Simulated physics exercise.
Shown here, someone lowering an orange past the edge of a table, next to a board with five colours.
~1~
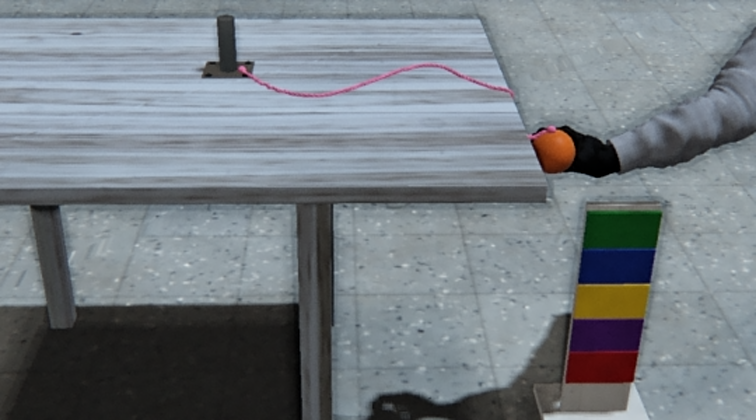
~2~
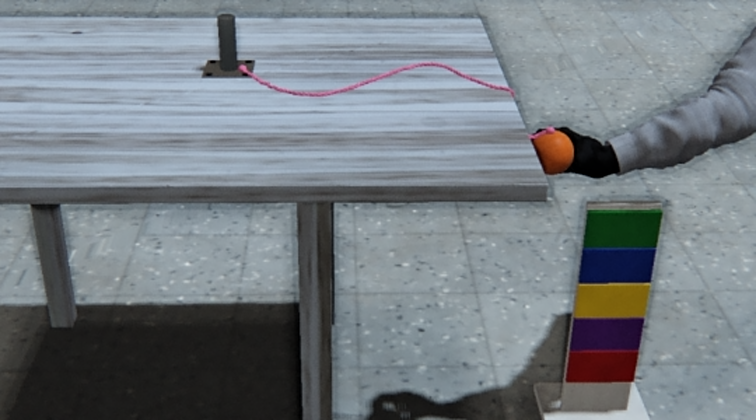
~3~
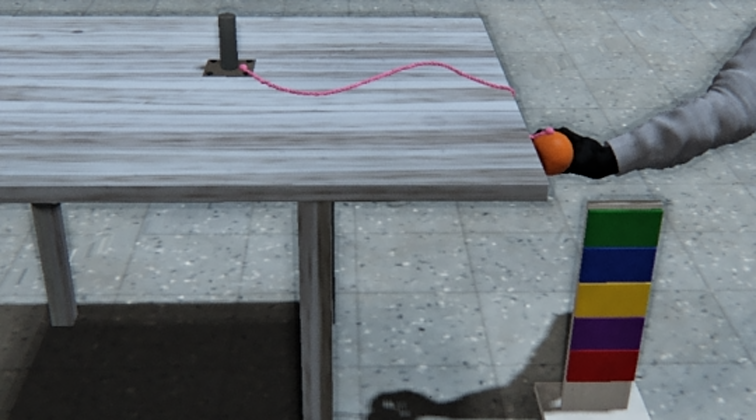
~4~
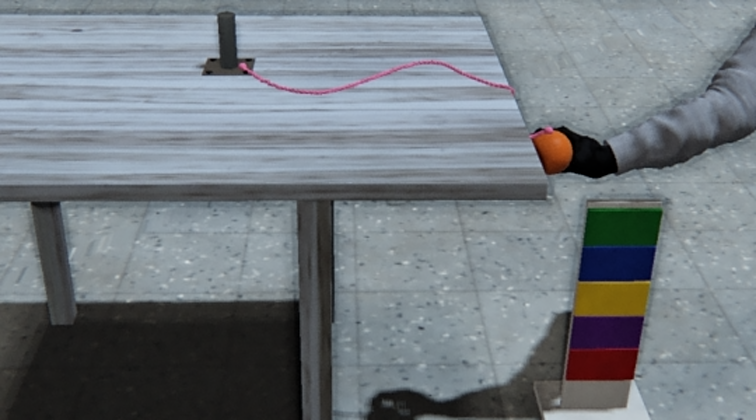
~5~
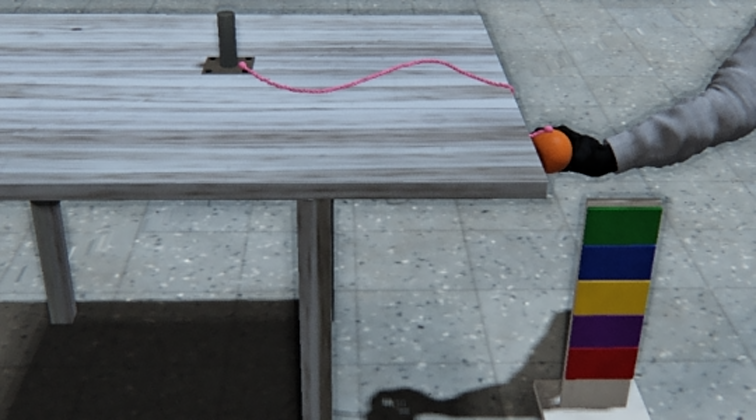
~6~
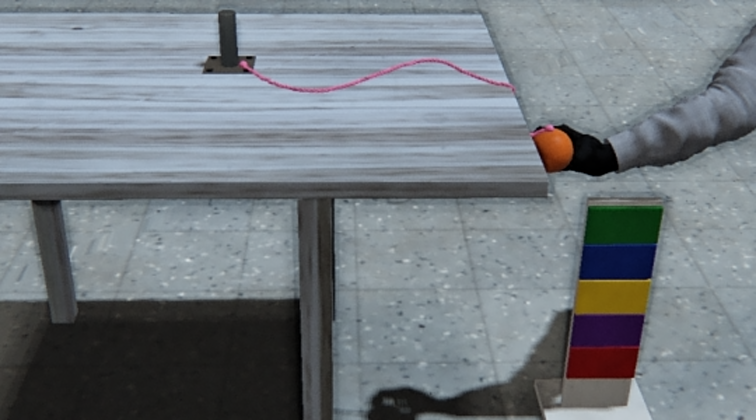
A gloved hand holds an orange ball nearly still beside a table with a pink string.
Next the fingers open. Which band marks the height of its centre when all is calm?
At blue.
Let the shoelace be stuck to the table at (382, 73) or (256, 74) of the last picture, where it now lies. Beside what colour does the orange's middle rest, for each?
Taking them in turn: Green; blue.
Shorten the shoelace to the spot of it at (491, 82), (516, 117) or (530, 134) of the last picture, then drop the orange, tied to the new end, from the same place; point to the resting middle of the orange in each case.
Try by try, around (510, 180), (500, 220) and (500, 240).
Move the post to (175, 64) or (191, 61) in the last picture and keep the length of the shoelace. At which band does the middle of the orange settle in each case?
Try by try: Green; green.
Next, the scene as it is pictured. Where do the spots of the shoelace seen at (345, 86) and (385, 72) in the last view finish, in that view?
The first at (383, 76), the second at (439, 80).
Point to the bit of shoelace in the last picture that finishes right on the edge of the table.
It lies at about (445, 63).
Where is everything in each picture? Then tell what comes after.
The first frame shows orange (553, 152); green (623, 231); blue (617, 268); yellow (612, 303); purple (607, 336); red (602, 369).
The second frame shows orange (552, 153); shoelace through (260, 81) (319, 95) (384, 76) (444, 66) (504, 90).
The third frame shows orange (551, 154).
The fourth frame shows orange (550, 153); shoelace through (260, 79) (319, 93) (384, 74) (444, 64) (504, 88).
The fifth frame shows orange (550, 152).
The sixth frame shows orange (551, 151); shoelace through (261, 77) (319, 91) (385, 72) (445, 62) (505, 86).
A little later, orange near (478, 252); level with blue.
Next, orange near (516, 265); level with blue.
When it is over, orange near (503, 262); level with blue. Its centre hangs level with the blue band.
